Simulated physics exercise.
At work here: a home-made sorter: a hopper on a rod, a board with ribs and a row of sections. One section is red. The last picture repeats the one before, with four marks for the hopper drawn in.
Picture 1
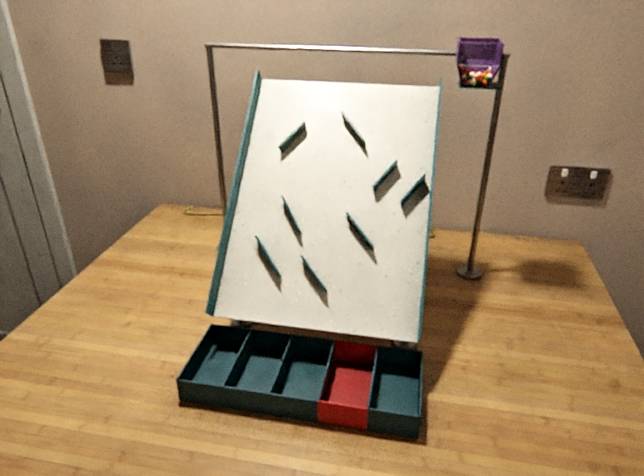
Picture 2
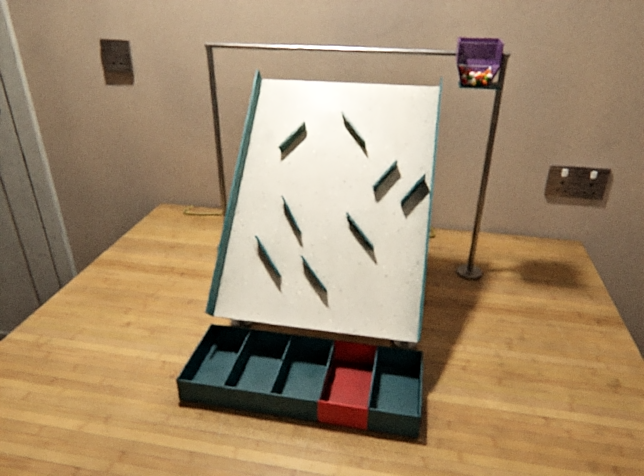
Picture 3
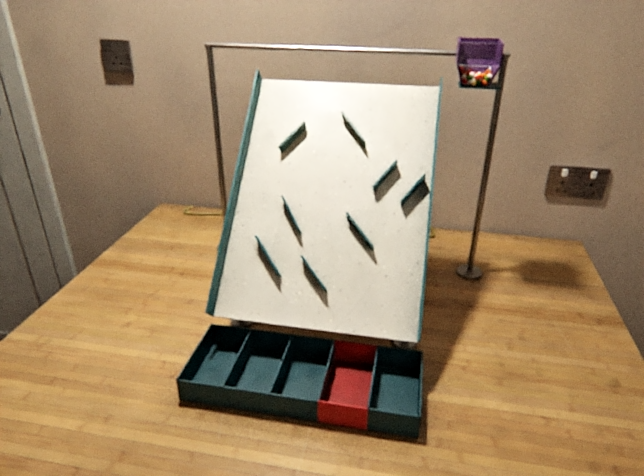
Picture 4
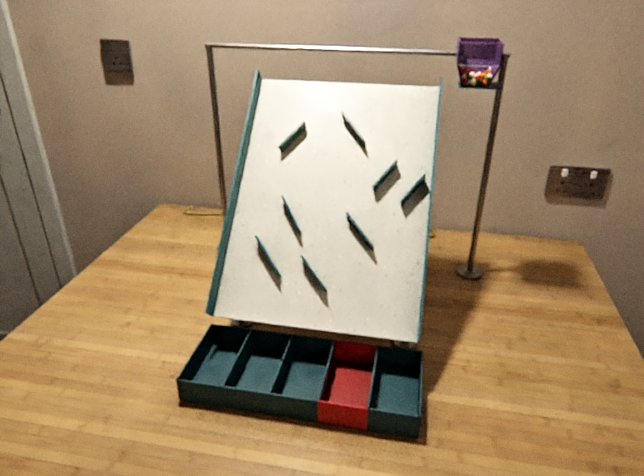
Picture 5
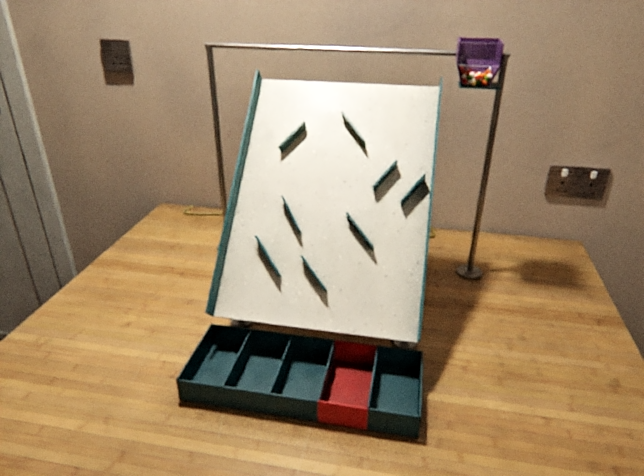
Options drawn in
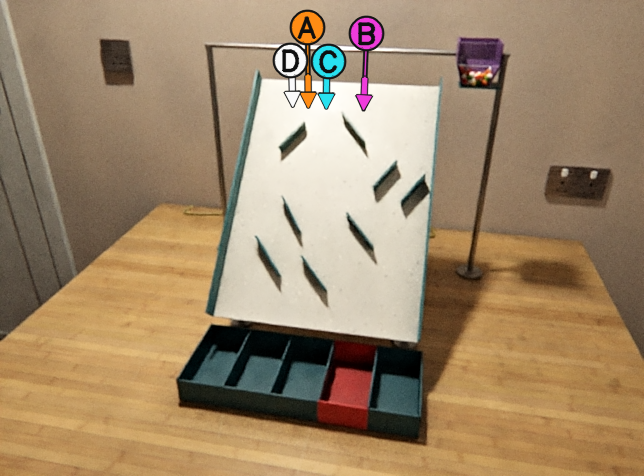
In the video, a purple hopper holding small colourful pieces sits at the upper right on a metal rod, beside a tilted white board with dark green ribs above five sections, the fourth from left red; nothing visibly moves.
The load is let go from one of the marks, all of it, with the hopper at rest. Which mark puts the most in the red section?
Take C.
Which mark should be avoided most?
That would be D.
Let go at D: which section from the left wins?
The first.
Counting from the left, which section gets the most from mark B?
The fifth.
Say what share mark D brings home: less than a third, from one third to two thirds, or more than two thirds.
Mark D gives less than a third.
On the marked copy, mark A meets the board at (308, 102); mark B meets the board at (363, 104); mark C meets the board at (326, 103); mark D meets the board at (292, 101).
Choosing A, about a quarter in the red section, about two thirds in other sections, a small part outside the box.
Choosing B, about a quarter in the red section, about two thirds in other sections.
Choosing C, most in the red section, a small part in other sections, a small part outside the box.
Choosing D, none in the red section, nearly all in other sections, a stray few outside the box.
